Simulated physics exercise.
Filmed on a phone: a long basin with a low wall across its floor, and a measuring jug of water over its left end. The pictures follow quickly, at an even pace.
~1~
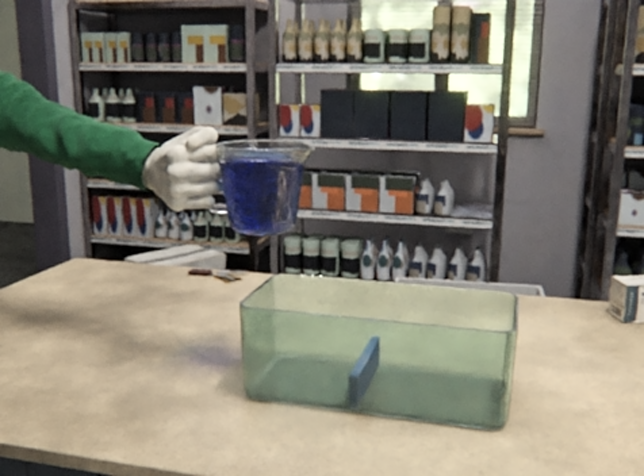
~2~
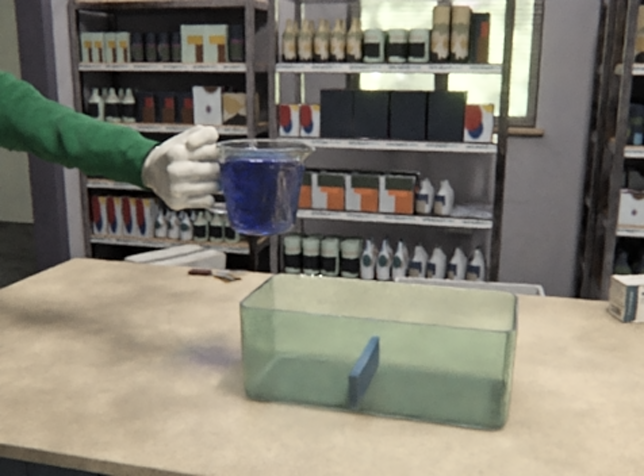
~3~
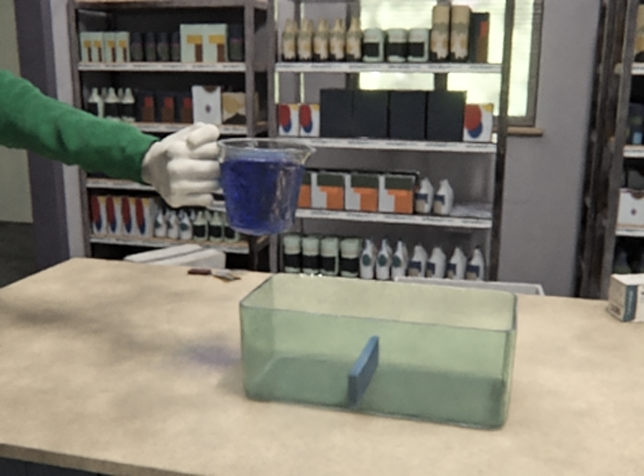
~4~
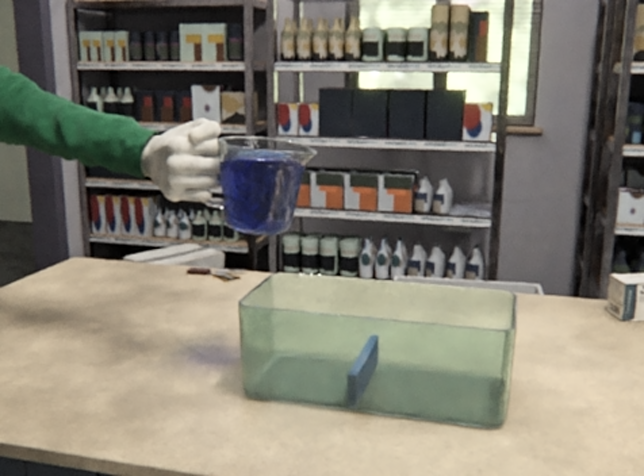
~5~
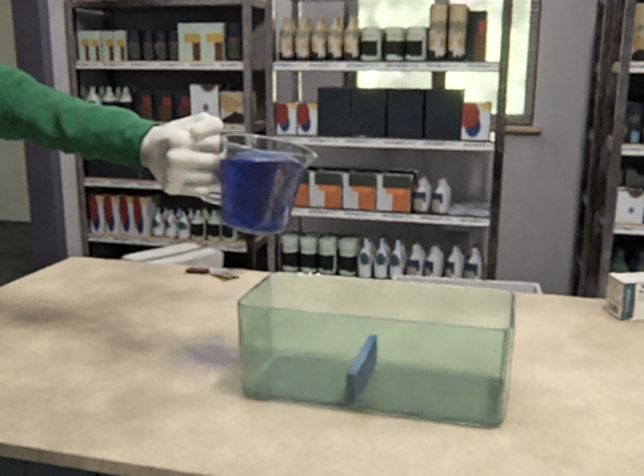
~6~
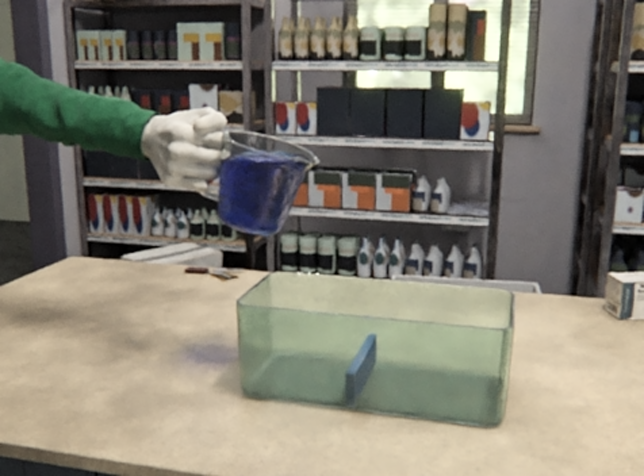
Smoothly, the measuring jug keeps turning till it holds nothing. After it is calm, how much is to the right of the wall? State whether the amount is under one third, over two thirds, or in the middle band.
The right side of the wall holds a middle share, one third to two thirds.
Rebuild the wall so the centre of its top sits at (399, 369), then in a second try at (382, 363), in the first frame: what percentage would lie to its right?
Note - case one near 10 %, case two near 20 %.
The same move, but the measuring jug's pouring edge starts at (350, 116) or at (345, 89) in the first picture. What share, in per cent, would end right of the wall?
In order, some 90 and 90 percent.
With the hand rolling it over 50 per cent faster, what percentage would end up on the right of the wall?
Result: Roughly 40 %.
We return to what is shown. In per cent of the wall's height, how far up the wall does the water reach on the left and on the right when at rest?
30 left, 30 right, give or take.
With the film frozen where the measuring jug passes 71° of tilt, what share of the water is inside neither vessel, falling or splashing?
I'd say some 20 per cent.
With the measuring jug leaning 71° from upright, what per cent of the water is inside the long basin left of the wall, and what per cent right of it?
On the left near 5 in a hundred, on the right near 15 in a hundred.
A moment on, the measuring jug is tipped part way and 61 per cent is still to pour, 3 is left of the wall and 15 right of it.
Next, the measuring jug is tipped right over and 6 per cent is still to pour, 37 is left of the wall and 50 right of it.
Then the measuring jug is tipped right over and 0 per cent is still to pour, 47 is left of the wall and 51 right of it.
Later the measuring jug is tipped right over and 0 per cent is still to pour, 48 is left of the wall and 51 right of it.
At rest 48 per cent lies left of the wall, 51 right of it and 1 outside.
